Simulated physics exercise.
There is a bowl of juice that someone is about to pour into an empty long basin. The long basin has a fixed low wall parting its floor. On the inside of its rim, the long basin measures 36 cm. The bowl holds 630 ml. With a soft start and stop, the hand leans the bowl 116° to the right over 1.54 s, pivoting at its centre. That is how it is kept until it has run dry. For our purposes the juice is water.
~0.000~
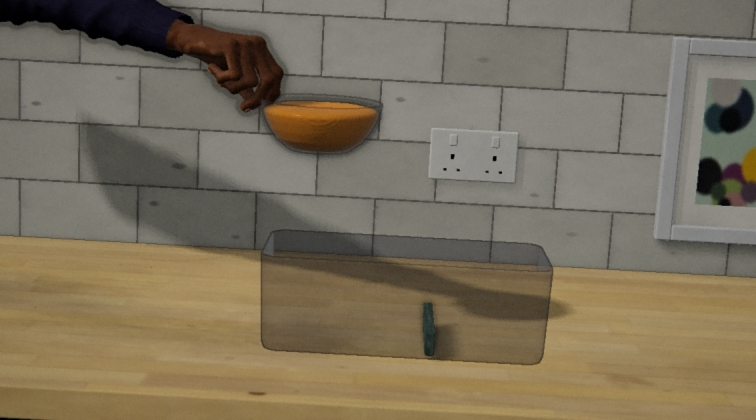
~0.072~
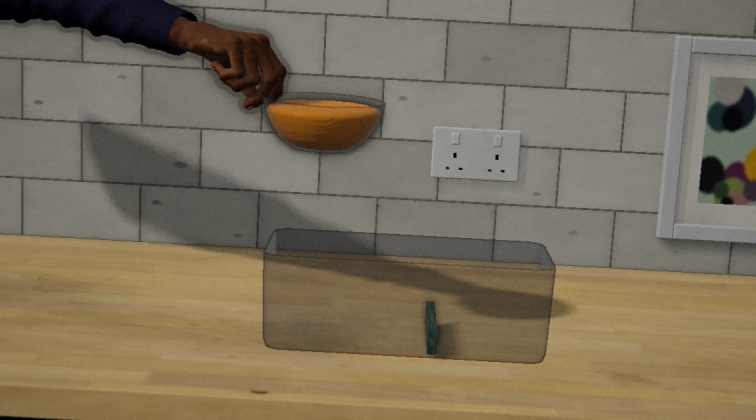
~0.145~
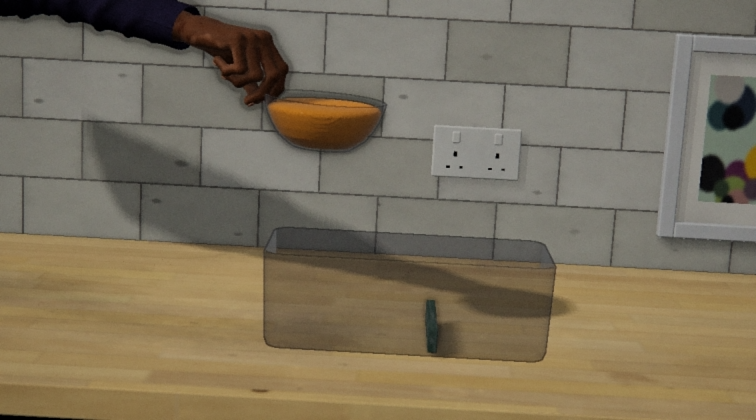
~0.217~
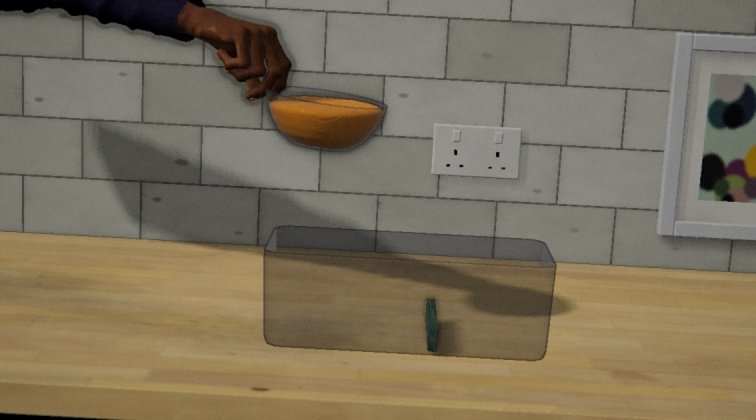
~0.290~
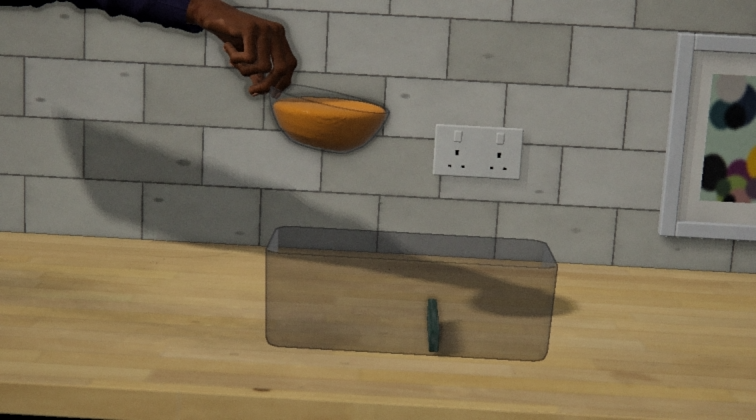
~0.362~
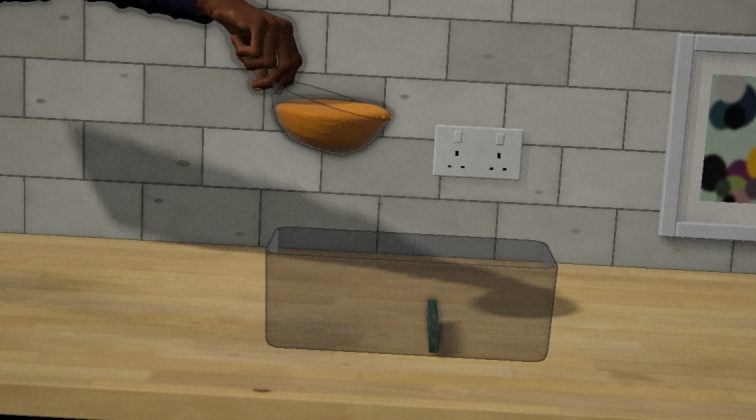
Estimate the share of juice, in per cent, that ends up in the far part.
About 52 per cent.
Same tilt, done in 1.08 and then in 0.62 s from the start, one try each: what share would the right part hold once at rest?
Some 45 and 30 per cent, in that order.
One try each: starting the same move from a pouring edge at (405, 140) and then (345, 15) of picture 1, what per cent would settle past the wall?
I'd say 65 percent on the first go, 15 percent on the next.
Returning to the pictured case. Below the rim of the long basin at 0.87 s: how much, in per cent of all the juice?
Roughly 46 percent of it.
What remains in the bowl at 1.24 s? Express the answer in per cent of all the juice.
I reckon near 0 per cent still sits there.
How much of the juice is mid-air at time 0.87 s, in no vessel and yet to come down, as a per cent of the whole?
Around 32 in a hundred.
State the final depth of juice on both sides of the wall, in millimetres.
I'd say close to 10 mm on the left, close to 16 mm on the right.
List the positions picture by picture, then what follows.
In the first frame, tilt 0°; pouring edge (382, 106); surface from (265, 105) to (379, 112); the long basin's rim runs from (267, 244) to (547, 259); the wall's top is at (429, 319).
In the second frame, tilt 1°; pouring edge (385, 105); surface from (267, 104) to (382, 111).
In the third frame, tilt 3°; pouring edge (386, 106); surface from (268, 102) to (382, 110).
In the fourth frame, tilt 6°; pouring edge (387, 108); surface from (270, 100) to (384, 109).
In the fifth frame, tilt 10°; pouring edge (389, 113); surface from (274, 101) to (387, 110).
In the sixth frame, tilt 15°; pouring edge (389, 120); surface from (276, 104) to (387, 114); 3 per cent is over the edge.
By 0.87 s the tilt is 69° and 21 per cent is still to pour, 15 is left of the wall and 31 right of it.
By 1.24 s the tilt is 105° and 0 per cent is still to pour, 48 is left of the wall and 51 right of it.
By 1.62 s the tilt is 116° and 0 per cent is still to pour, 48 is left of the wall and 51 right of it.
By 2.04 s the tilt is 116° and 0 per cent is still to pour, 48 is left of the wall and 52 right of it.
At rest 48 per cent lies left of the wall, 52 right of it and 1 outside.
